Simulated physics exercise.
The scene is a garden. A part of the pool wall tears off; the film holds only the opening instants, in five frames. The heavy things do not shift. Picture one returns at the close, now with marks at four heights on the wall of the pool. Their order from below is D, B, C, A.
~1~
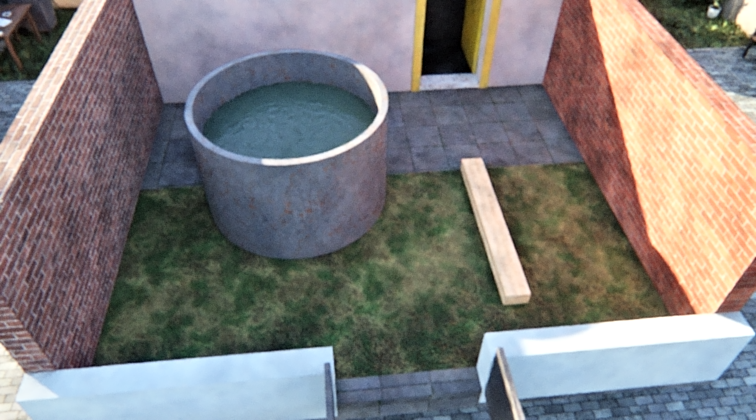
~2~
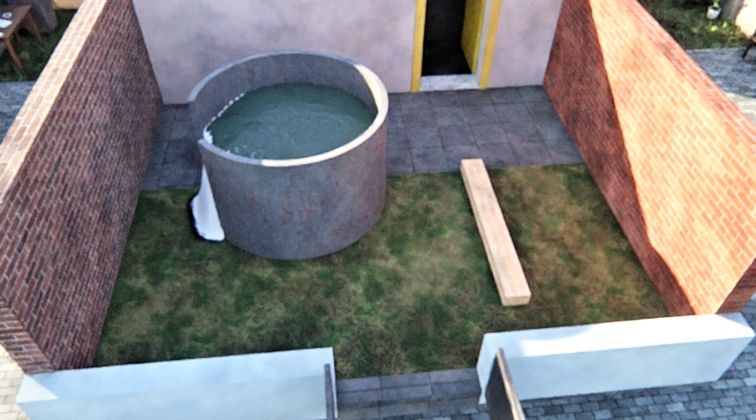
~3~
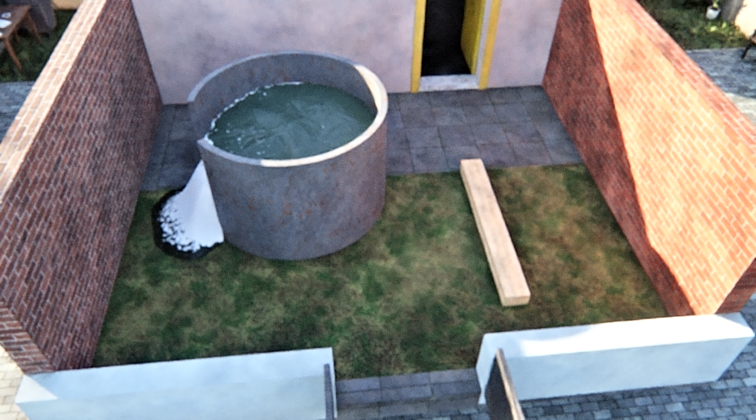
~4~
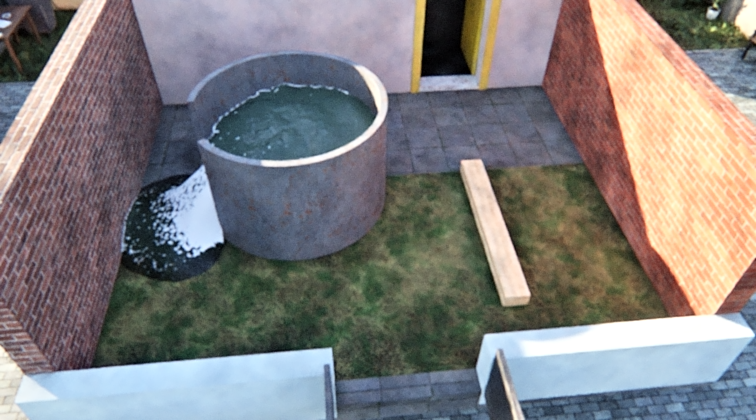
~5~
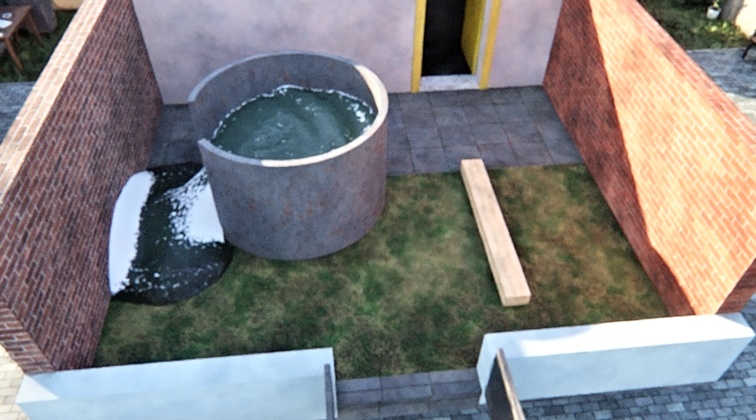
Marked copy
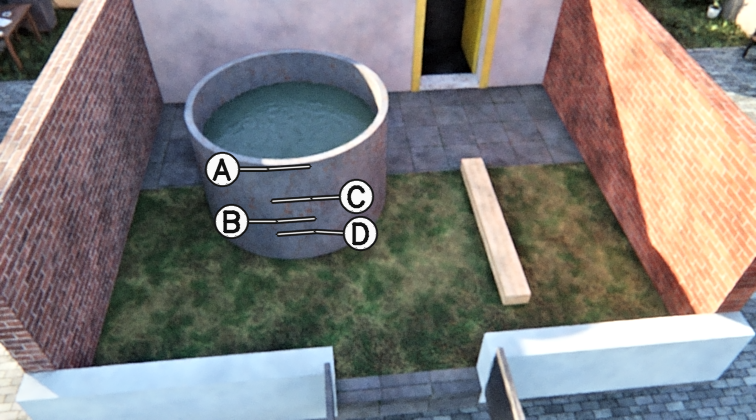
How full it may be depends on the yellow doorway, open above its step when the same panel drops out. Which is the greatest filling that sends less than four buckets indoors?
That is mark C.
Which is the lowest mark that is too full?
It is A.
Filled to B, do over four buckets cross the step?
No, that is safe.
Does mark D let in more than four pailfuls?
No, not at all.
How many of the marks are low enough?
Three of the four.
On the marked copy, A at (288, 167); B at (295, 220); C at (292, 199); D at (296, 232); from the bottom up D, B, C, A.
If A is chosen, about 11 bucketfuls get in.
If B is chosen, nothing gets over.
If C is chosen, a bucket or two gets in.
If D is chosen, nothing gets over.
